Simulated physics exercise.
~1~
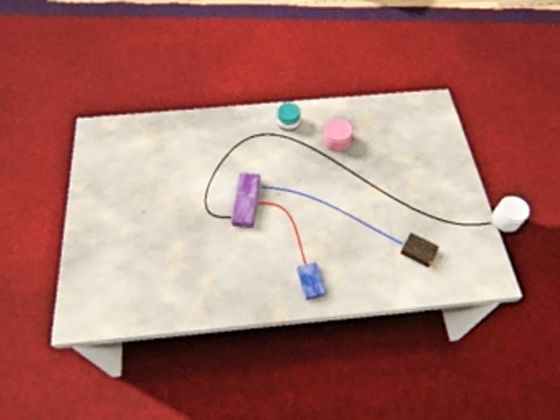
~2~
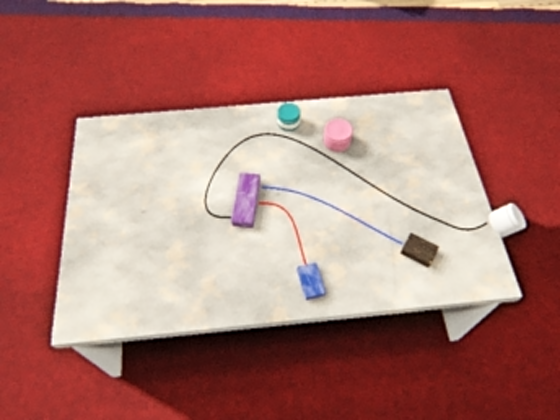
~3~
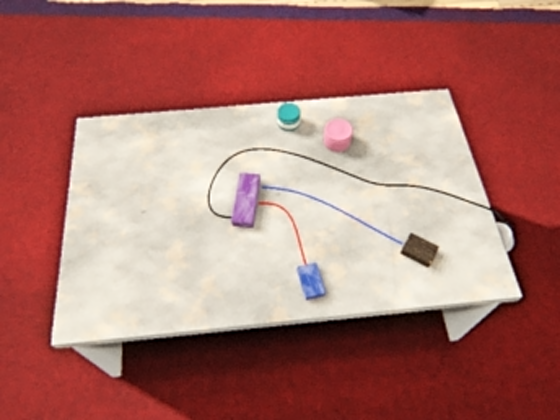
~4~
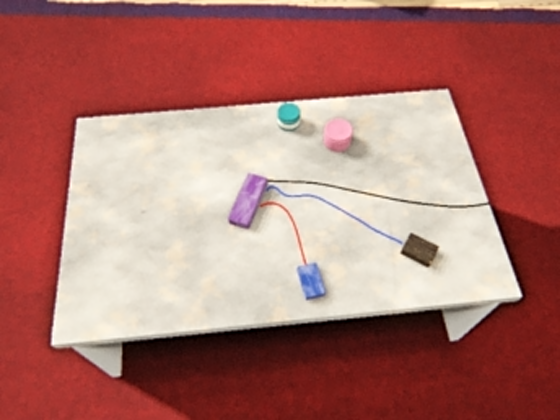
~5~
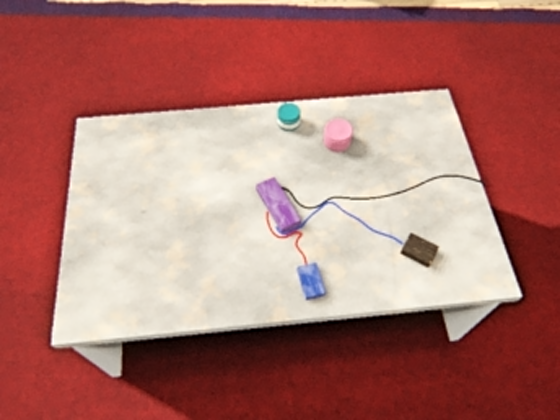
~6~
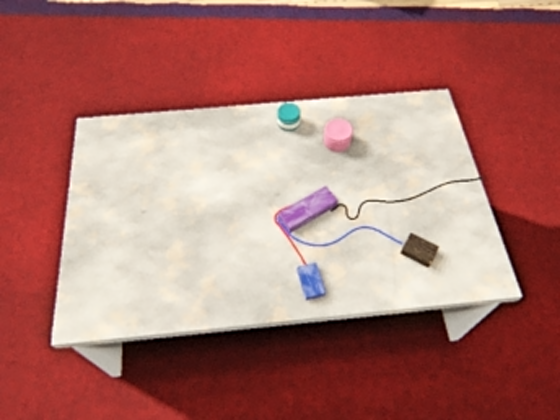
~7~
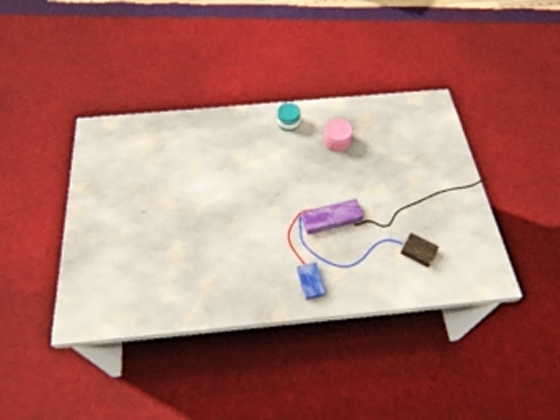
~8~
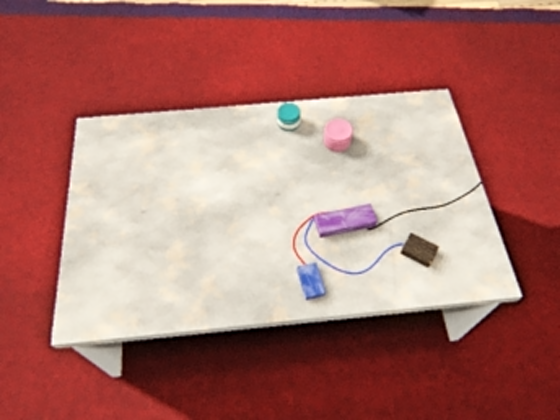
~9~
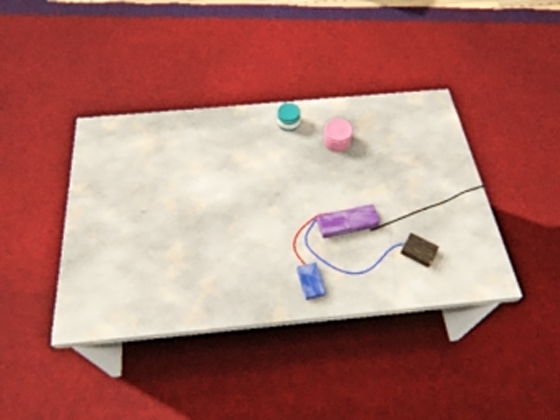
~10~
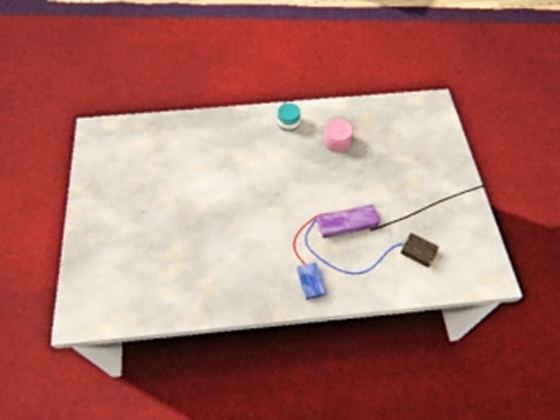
A white cylinder-shaped speaker tipped off the right side of the desk and dropped out of sight, its black cable pulling the purple strip rightward and swinging it around until it stopped between the blue and black boxes, which stayed put, still wired to it.
